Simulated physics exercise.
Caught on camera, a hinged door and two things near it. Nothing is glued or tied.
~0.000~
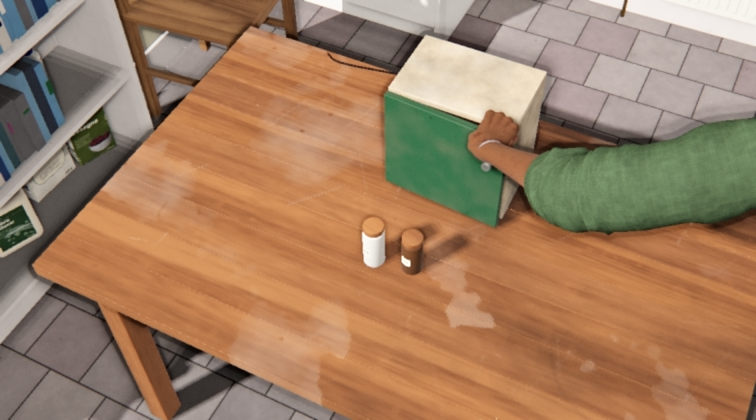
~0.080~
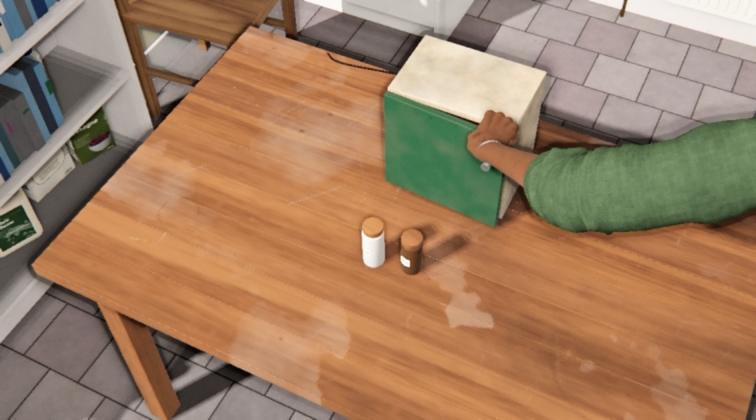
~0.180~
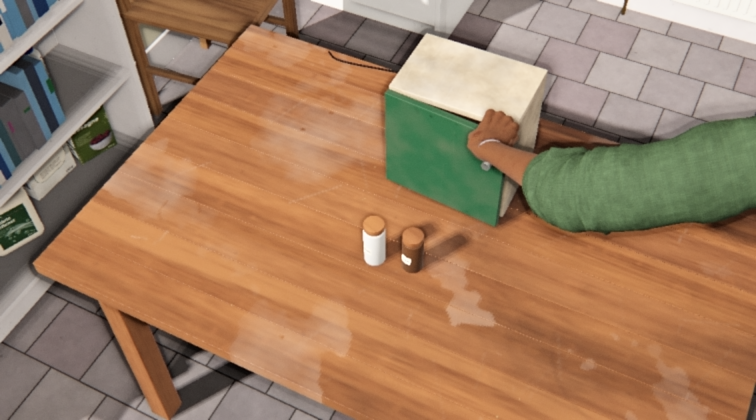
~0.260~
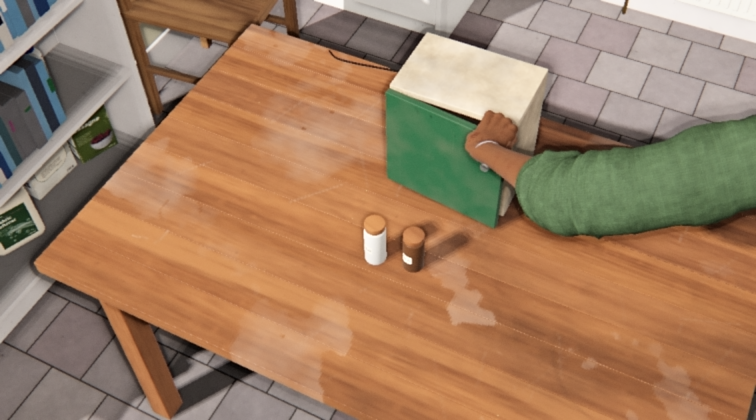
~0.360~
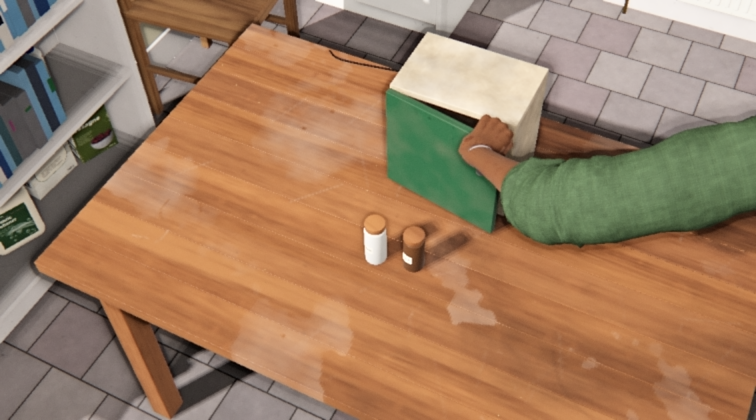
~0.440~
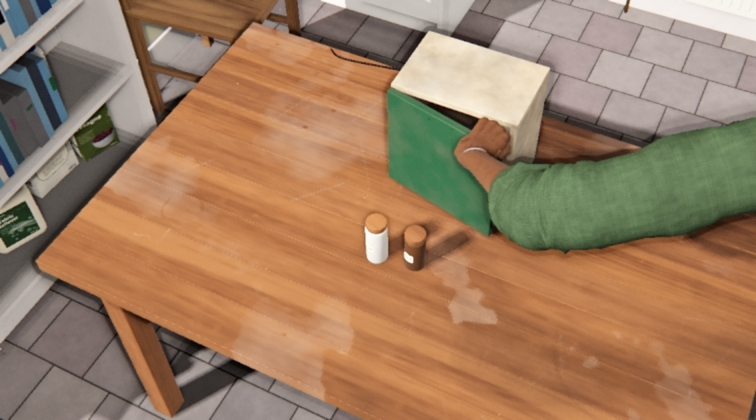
At first, a hand in a green sleeve rests on the edge of a nearly closed green door on a cream box, with a white shaker and a brown shaker standing on the wooden table in front. The hand then slowly pulls the door slightly open, while both shakers stay in place.
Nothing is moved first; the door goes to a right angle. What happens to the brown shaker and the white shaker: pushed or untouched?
Outcome: The brown shaker gets knocked, the white shaker gets knocked.
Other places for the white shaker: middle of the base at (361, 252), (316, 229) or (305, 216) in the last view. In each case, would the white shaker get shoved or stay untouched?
The white shaker gets knocked; is left alone; stays untouched.
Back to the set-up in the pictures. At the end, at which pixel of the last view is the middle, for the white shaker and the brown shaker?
Near (333, 229) and (322, 247).
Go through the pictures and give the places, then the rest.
The first frame shows door 4° open; brown shaker (412, 253); white shaker (374, 243); door (440, 164).
The second frame shows door 4° open; white shaker (373, 243); door (440, 164).
The third frame shows door 5° open; brown shaker (413, 251); door (441, 163).
The fourth frame shows door 6° open; white shaker (375, 240); door (441, 164).
The fifth frame shows door 10° open; brown shaker (414, 250); door (438, 166).
The sixth frame shows door 13° open; brown shaker (415, 249); white shaker (377, 239); door (438, 167).
By 1.66 s, door 58° open; brown shaker shifted about its own width near (390, 254); white shaker at rest near (376, 239).
By 1.96 s, door 69° open; brown shaker shifted well along near (367, 256); white shaker shifted a little near (369, 237).
By 2.32 s, door 82° open; brown shaker shifted well along near (339, 252); white shaker shifted about its own width near (346, 234).
When it is over (3.4 s), the brown shaker gets shoved, near (322, 247); the white shaker gets shoved, near (333, 229).
